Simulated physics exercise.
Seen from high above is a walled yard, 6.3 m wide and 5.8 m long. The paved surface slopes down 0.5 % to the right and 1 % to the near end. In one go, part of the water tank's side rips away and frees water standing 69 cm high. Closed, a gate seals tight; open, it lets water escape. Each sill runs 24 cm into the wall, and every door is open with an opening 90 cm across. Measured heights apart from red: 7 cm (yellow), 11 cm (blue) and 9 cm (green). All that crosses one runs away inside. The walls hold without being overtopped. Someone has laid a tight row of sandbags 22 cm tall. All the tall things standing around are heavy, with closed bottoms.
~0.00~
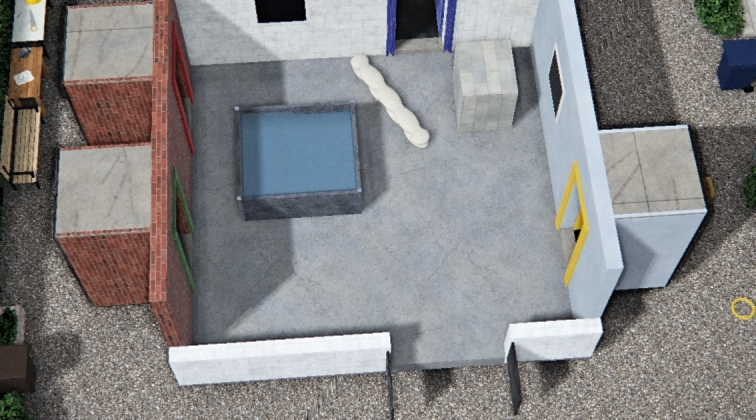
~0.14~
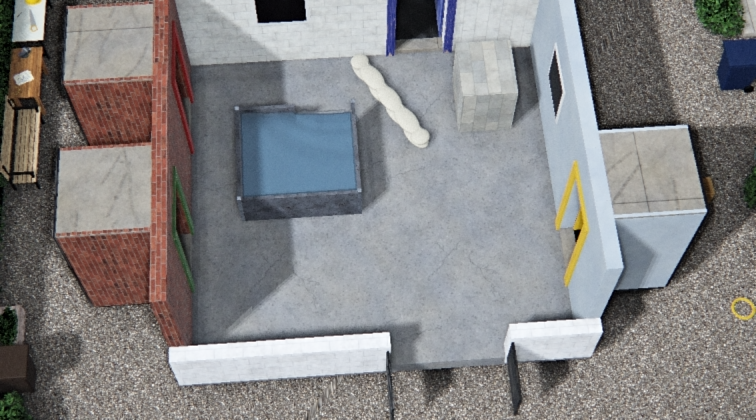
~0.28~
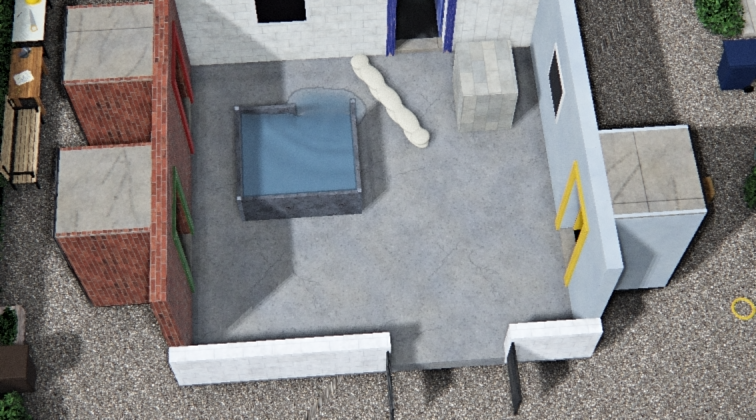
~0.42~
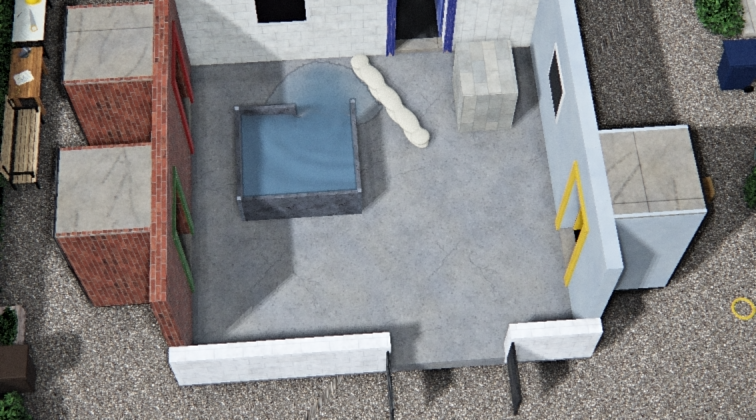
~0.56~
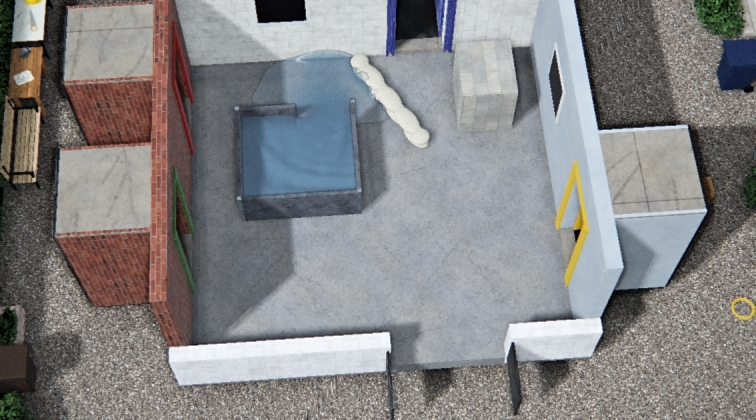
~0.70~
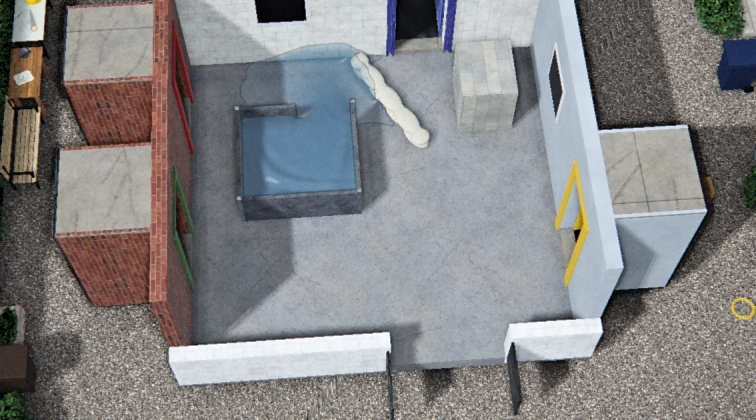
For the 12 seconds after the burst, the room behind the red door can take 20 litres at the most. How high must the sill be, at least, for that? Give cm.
About 16 cm.
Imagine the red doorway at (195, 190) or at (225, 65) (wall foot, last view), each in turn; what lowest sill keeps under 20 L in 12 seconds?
6.0 and 18 cm.
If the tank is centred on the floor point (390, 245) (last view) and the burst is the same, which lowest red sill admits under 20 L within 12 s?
Then roughly 11.5 cm.
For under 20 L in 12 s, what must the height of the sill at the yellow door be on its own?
Yellow door, minimum about 8.0 cm.
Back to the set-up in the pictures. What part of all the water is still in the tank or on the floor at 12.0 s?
Roughly 86 %.
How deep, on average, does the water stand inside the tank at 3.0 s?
Near 29 cm, averaged.
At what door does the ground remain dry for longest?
Last: Yellow.
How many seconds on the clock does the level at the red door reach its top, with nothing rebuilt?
At about 2.4 s.
After 1.4 s water covers 15 % of the floor, deepest (48 cm) near (348, 58); it has not reached the red door.
After 3.0 s water covers 45 % of the floor, deepest (30 cm) near (192, 67); 20 cm at the red door, 2 litres in over its 21 cm sill.
After 12.0 s water covers 90 % of the floor, deepest (12 cm) near (556, 340); 6 cm at the red door, 4 litres in over its 21 cm sill.
At the red door as built, the water arrived by 1.7 s and peaked near 22 cm at 2.4 s.
Run again over the same 12 s with other heights there, 55 litres in over 12.5 cm, 6 litres over 20 cm. The limit of 20 litres is kept from about 16 cm up.
